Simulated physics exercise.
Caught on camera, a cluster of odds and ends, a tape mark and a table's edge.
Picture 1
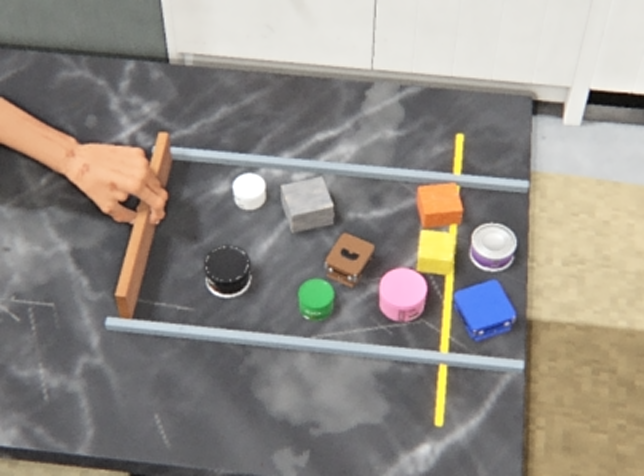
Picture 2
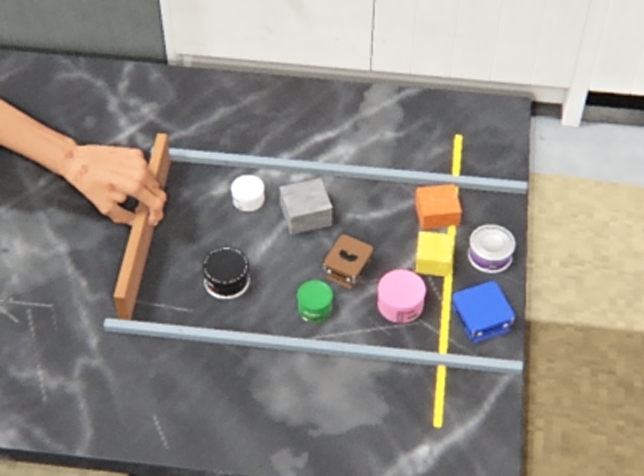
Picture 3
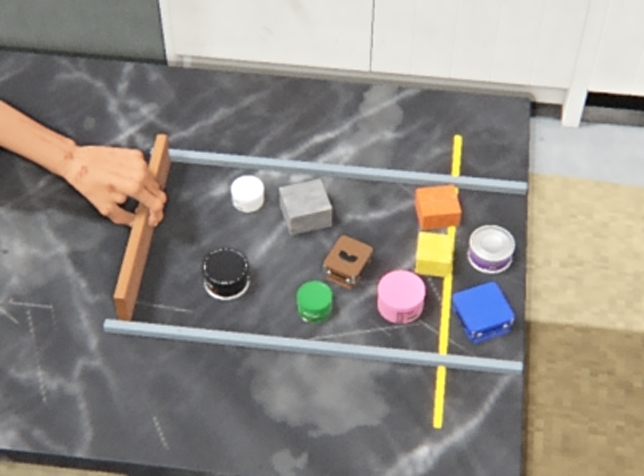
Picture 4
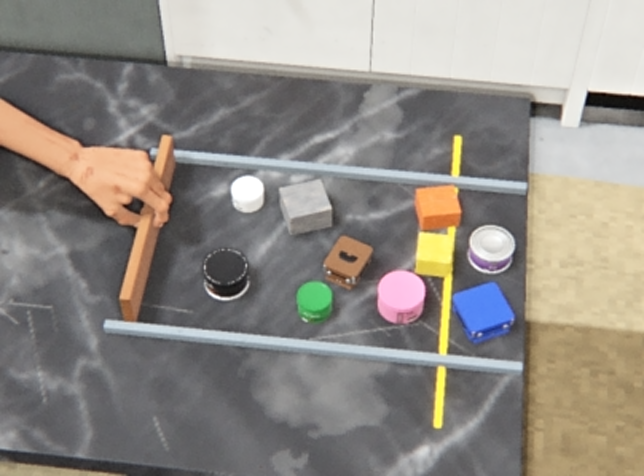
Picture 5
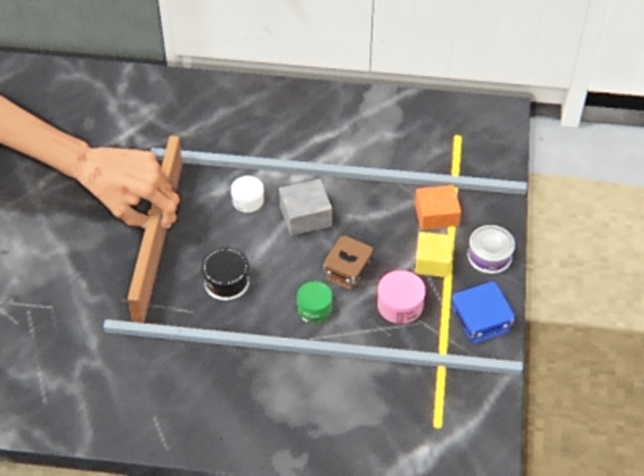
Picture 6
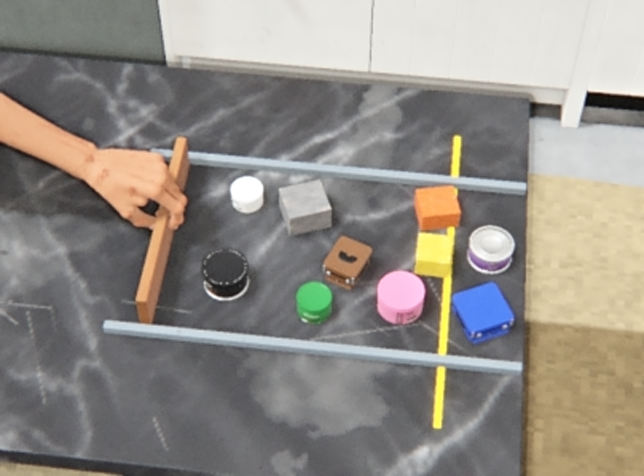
A hand slides a wooden board slightly right toward small objects that stay still on a dark marbled table.
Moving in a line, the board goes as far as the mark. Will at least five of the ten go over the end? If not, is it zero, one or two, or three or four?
No, one or two go over.
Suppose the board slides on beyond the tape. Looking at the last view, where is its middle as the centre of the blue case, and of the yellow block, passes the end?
At (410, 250) for the blue case; at (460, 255) for the yellow block.
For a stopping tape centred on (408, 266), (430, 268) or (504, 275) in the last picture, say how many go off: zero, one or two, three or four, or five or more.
Place by place: None, then one to two, then five or over.
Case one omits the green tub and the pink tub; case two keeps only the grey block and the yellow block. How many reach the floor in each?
It would be 1 and 1.
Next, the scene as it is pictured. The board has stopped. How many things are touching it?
The answer is 4.
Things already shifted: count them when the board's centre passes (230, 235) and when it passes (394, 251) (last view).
Moved so far: 2, later 10.
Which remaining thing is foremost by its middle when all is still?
It is the pink tub.
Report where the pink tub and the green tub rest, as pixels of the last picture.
The first ends close to (515, 312), the second close to (461, 340).
Soon after, none off yet; purple tin at rest near (491, 250); blue case at rest near (482, 314); yellow block at rest near (434, 255).
After that, none off yet; purple tin displaced a little near (509, 249); blue case displaced about its own width near (519, 319); yellow block displaced about its own width near (471, 253).
In the end, the number that fall off is one or two; gone, blue case and purple tin.
